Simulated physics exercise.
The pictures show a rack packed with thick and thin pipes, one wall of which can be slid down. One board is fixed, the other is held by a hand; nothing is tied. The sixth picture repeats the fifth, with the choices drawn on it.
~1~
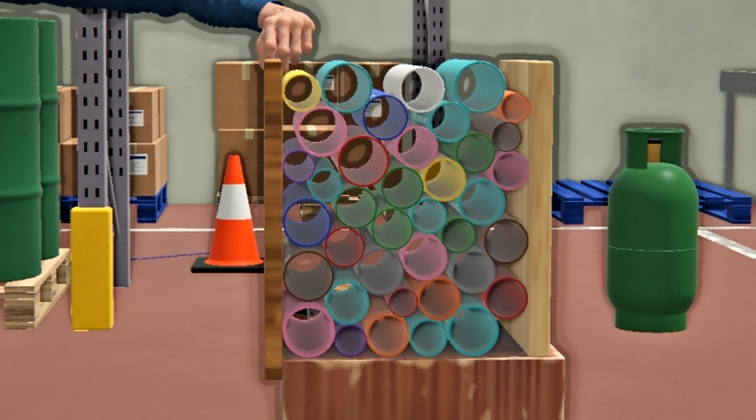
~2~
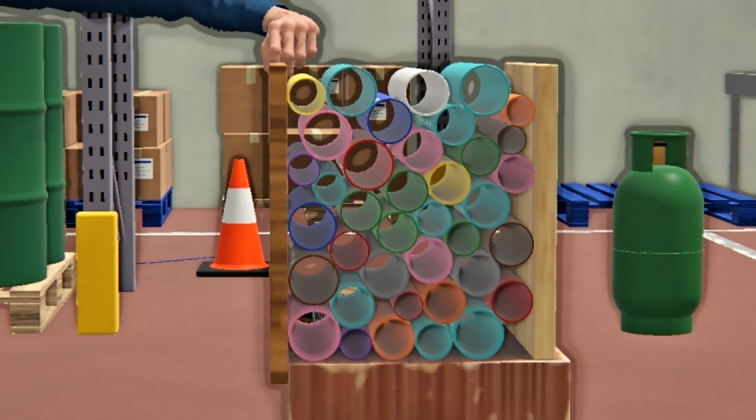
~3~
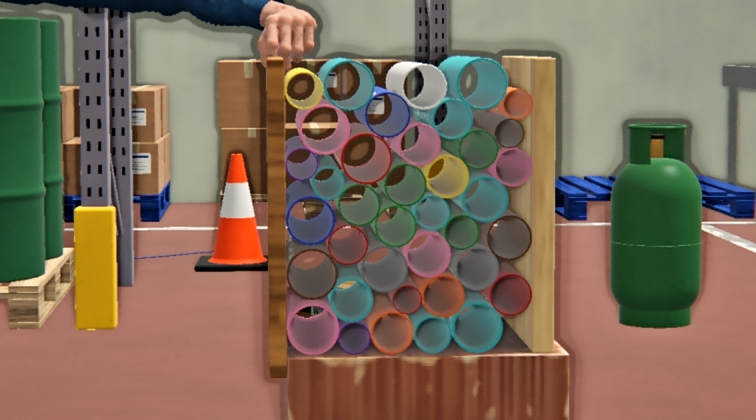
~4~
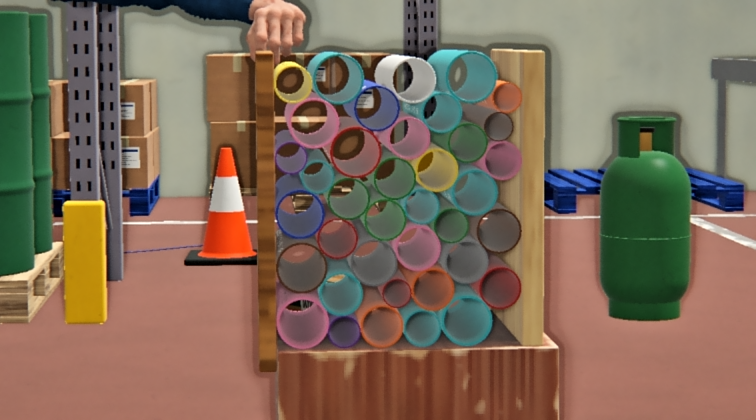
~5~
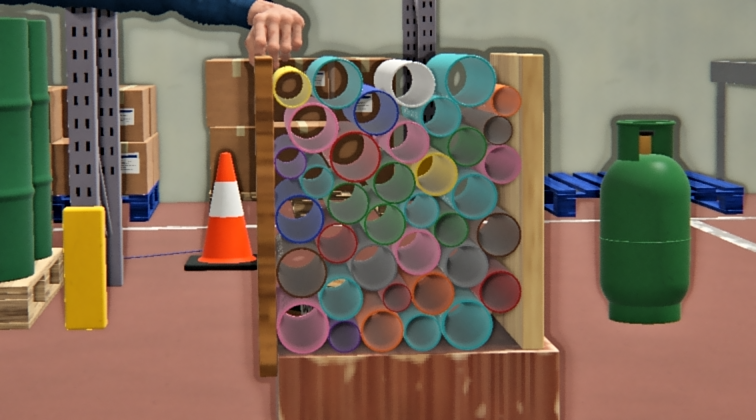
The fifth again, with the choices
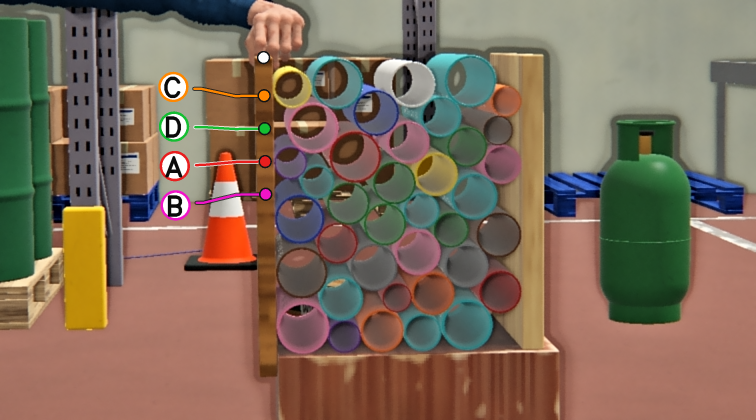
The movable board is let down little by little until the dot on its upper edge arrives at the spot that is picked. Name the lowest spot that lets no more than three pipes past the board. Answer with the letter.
The lowest mark that will do is B.
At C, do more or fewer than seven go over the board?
It loses fewer than seven.
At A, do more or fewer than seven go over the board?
Fewer than seven.
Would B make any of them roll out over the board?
Yes.
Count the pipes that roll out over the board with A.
At A the number is one.
On the marked copy, A at (266, 162); B at (266, 194); C at (265, 95); D at (265, 128); the white dot at (264, 57).
Following B. Soon after the start, top of the board (274, 121).
Later, top of the board (275, 192).
In the end, top of the board (275, 194), three out over the board.
As for the rest, A one out over the board; C none out over the board; D none out over the board.
